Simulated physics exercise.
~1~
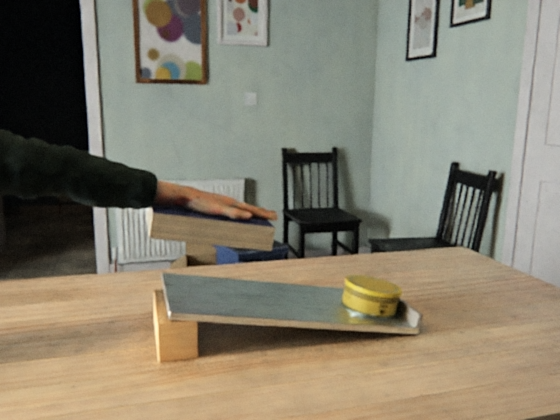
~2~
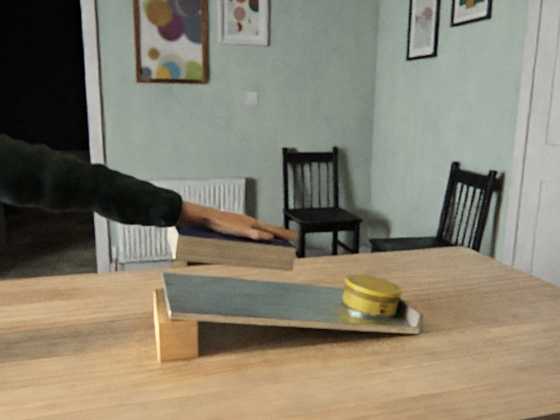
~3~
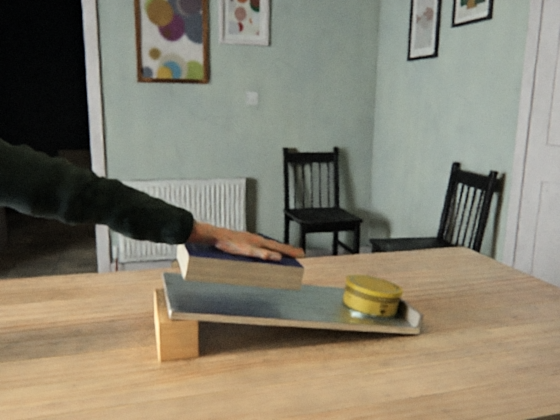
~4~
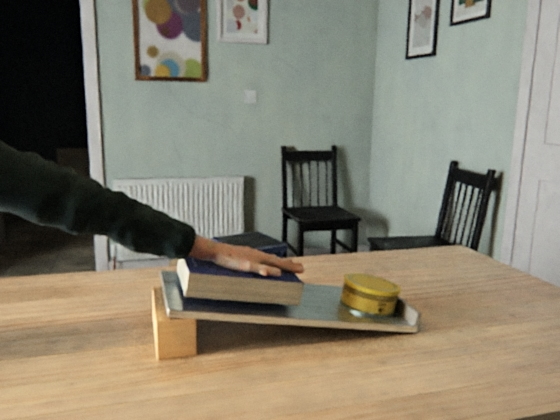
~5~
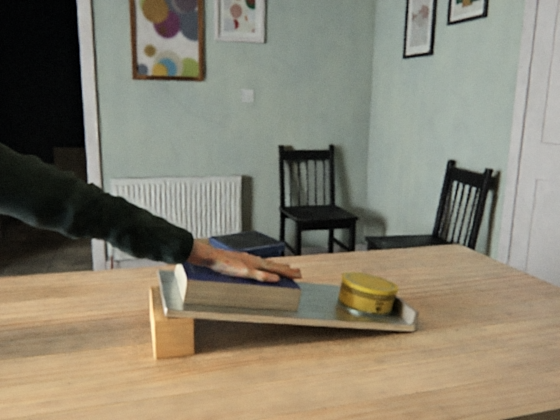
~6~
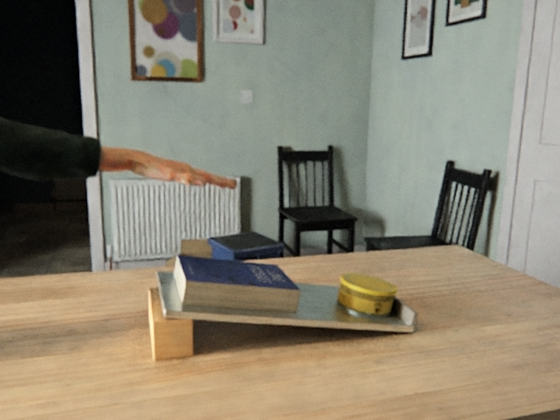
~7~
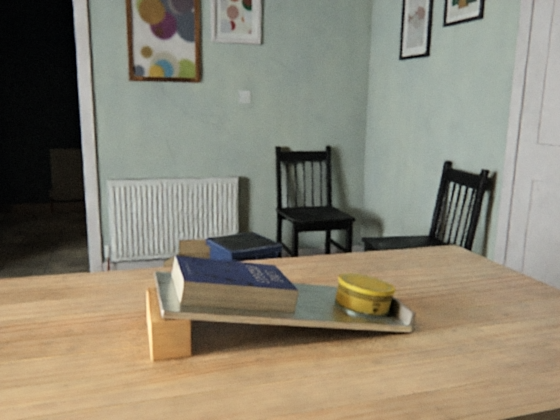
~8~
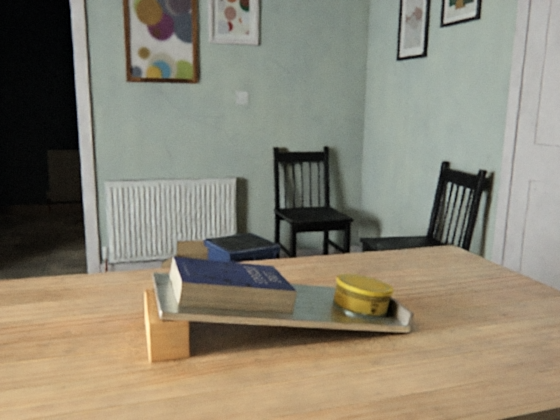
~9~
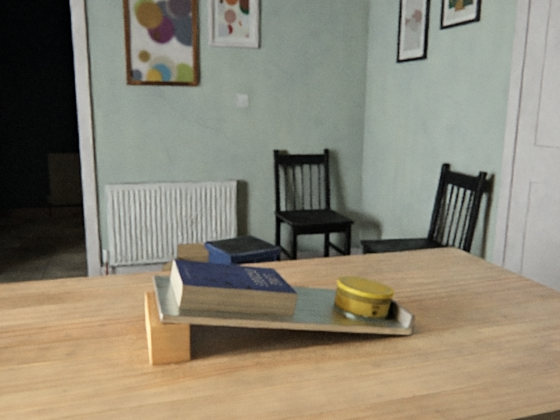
An arm in a dark sleeve reaches in from the left, its hand holding a thick blue book above a grey board that slopes down to the right on a wooden table. A wooden block props up the board's left end, and a round yellow tub sits near its low end, with black chairs, a radiator and pale green walls behind, all seen from a slightly swaying view. The hand moves the book right and lowers it onto the upper part of the board. It rests there briefly, then lifts off and withdraws to the left. The book stays on the slope, and the tub remains in place below it.
